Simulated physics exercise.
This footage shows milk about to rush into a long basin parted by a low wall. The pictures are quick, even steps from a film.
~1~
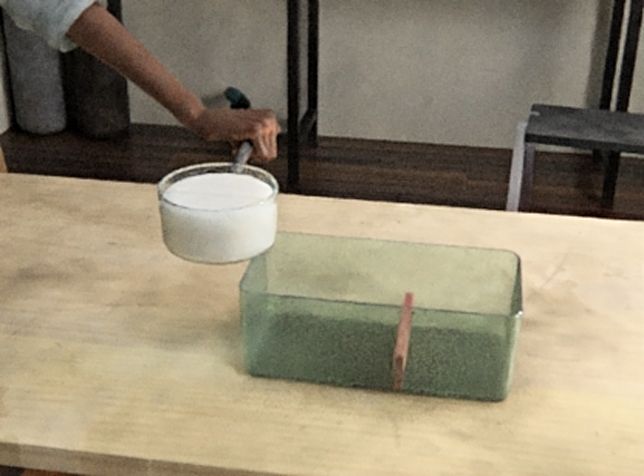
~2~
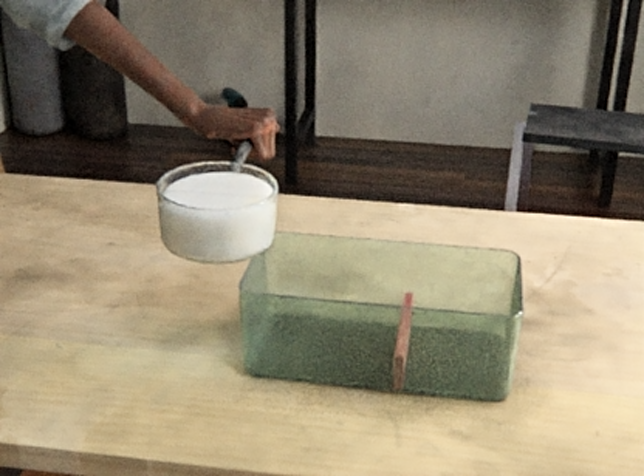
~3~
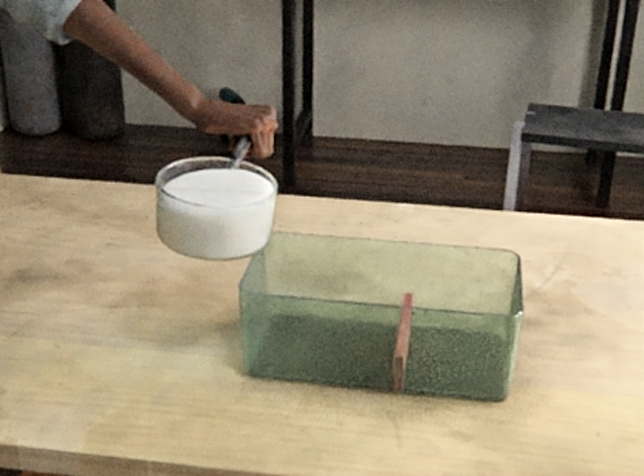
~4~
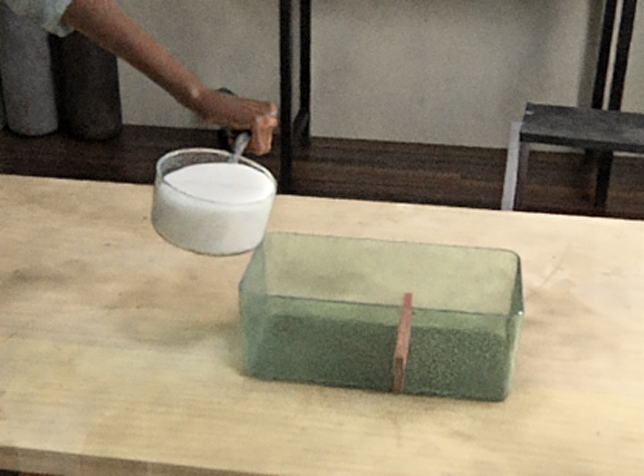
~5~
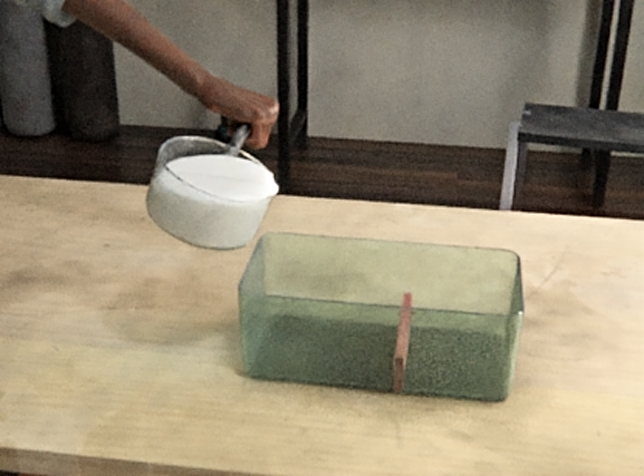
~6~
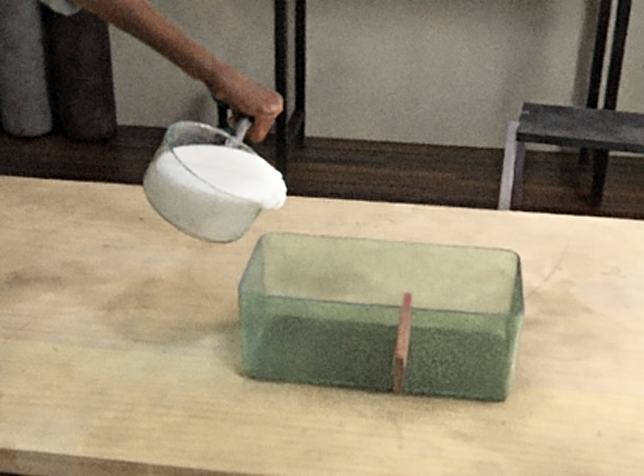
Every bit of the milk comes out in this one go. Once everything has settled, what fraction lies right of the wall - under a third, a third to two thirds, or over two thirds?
Under a third lies right of the wall.
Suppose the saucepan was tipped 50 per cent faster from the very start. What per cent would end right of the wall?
10 per cent or thereabouts.
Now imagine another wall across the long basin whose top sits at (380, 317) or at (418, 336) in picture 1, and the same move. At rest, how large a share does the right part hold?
The first placement gives around 25 percent, the second 20 percent.
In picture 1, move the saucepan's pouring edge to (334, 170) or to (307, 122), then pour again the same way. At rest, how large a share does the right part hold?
Close to 75 in a hundred, then close to 60 in a hundred.
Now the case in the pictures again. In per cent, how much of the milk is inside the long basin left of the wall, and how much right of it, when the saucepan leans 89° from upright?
Left side around 20 per cent; right side around 0 per cent.
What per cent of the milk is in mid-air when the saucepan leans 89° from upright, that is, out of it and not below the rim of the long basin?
Roughly 45 per cent.
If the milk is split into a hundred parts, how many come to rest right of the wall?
Some 5 parts in a hundred.
A moment on, the saucepan is tipped on its side and 35 per cent is still to pour, 20 is left of the wall and 0 right of it.
Next, the saucepan is tipped right over and 4 per cent is still to pour, 84 is left of the wall and 2 right of it.
Then the saucepan is tipped right over and 0 per cent is still to pour, 92 is left of the wall and 4 right of it.
Later the saucepan is tipped right over and 0 per cent is still to pour, 91 is left of the wall and 6 right of it.
At rest 91 per cent lies left of the wall, 6 right of it and 3 outside.
